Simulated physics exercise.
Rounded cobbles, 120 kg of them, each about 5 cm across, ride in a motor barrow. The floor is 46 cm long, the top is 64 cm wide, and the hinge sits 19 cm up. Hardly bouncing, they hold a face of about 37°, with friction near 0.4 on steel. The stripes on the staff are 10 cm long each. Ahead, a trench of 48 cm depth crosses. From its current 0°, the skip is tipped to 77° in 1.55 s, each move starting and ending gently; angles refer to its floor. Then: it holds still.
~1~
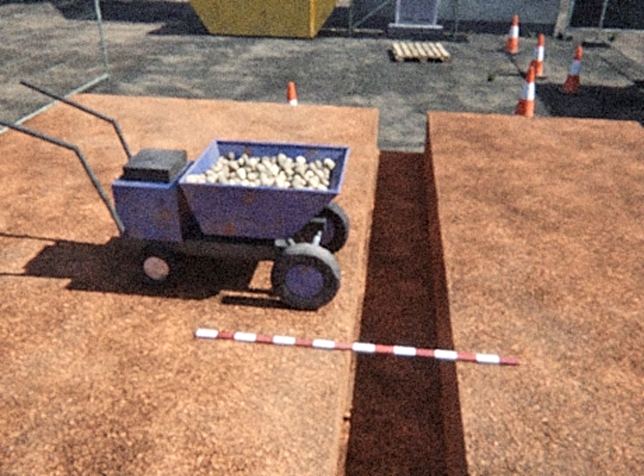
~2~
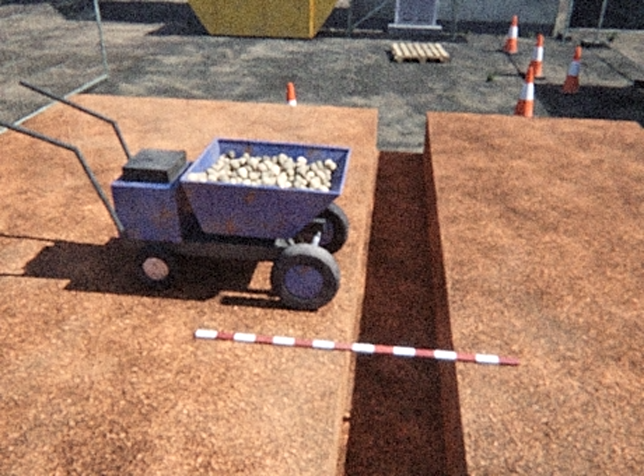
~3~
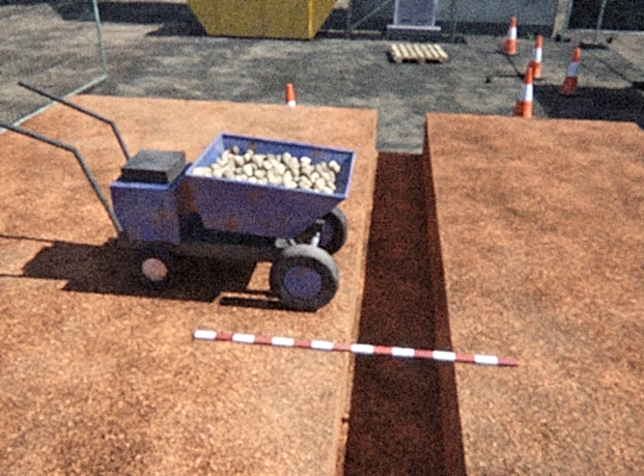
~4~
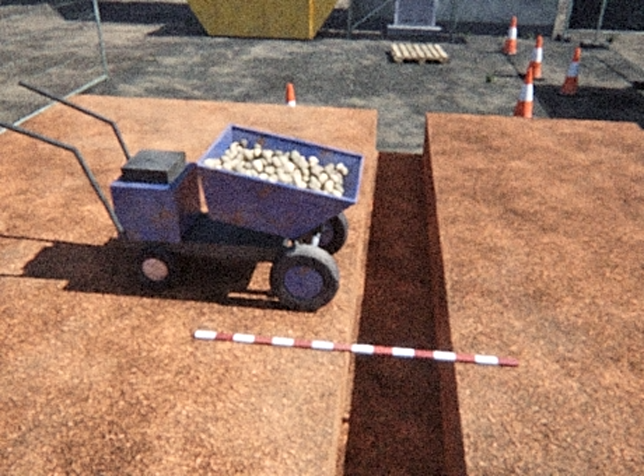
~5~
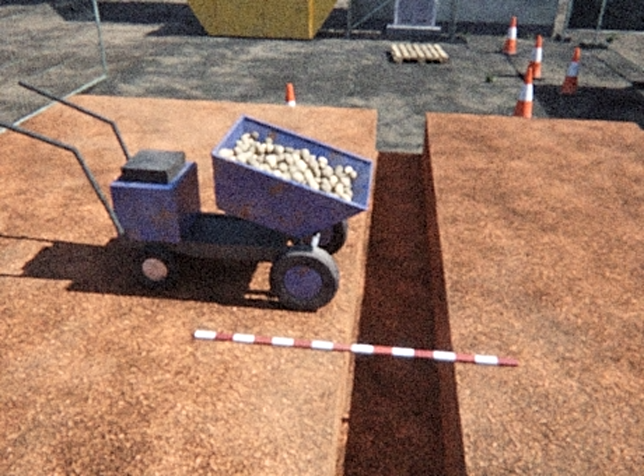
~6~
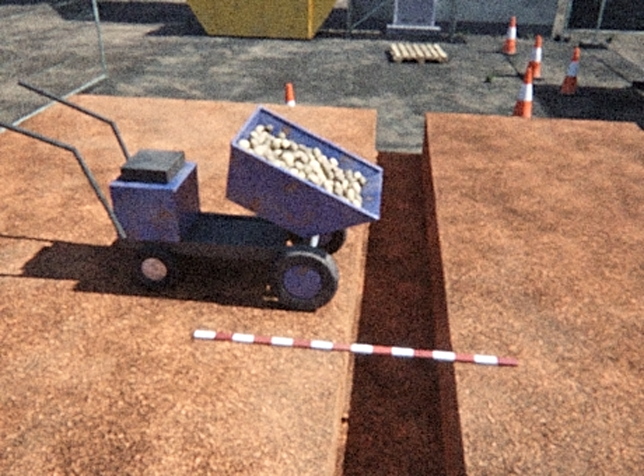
Blue skip of a motor barrow loaded with rounded cobbles tilting gradually to the right beside a trench in reddish ground.
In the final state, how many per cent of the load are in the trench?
About 74 per cent are in the trench in the final state.
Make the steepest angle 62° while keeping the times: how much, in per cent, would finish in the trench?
Roughly 75% would end there.
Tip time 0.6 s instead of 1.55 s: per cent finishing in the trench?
Then about 50 per cent.
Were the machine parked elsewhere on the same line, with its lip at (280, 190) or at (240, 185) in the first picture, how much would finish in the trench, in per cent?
Near 100 and near 80 percent.
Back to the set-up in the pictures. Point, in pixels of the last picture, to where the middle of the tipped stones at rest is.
The stones end up centred near (420, 344).
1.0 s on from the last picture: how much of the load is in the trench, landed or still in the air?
Approx. 45 % of the load.
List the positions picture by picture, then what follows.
The skip is at 0°, its lip at (338, 193); the top of the load is at (277, 167), in the first picture.
Lip at (340, 194), floor tilted 1°, highest stones at (278, 167), in the second picture.
The skip is at 5°, its lip at (346, 198); the top of the load is at (248, 163), in the third picture.
Lip at (356, 203), floor tilted 11°, highest stones at (244, 154), in the fourth picture.
Lip at (367, 210), floor tilted 18°, highest stones at (254, 147), in the fifth picture.
Lip at (378, 219), floor tilted 26°, highest stones at (260, 137), in the sixth picture.
Then, 0.6 s after the last picture the floor is at 65°, 99 % in the skip, 1 % in the trench; the foremost stones are at (419, 252).
Then, 1.0 s after the last picture the floor is at 77°, 36 % in the skip, 47 % in the trench, 17 % past the trench; the foremost stones are at (517, 293).
Then, 1.4 s after the last picture the floor is at 77°, 7 % in the skip, 68 % in the trench, 25 % past the trench; the foremost stones are at (569, 299).
Then, 3.3 s after the last picture the floor is at 77°, 0 % in the skip, 74 % in the trench, 26 % past the trench; the foremost stones are at (600, 297).
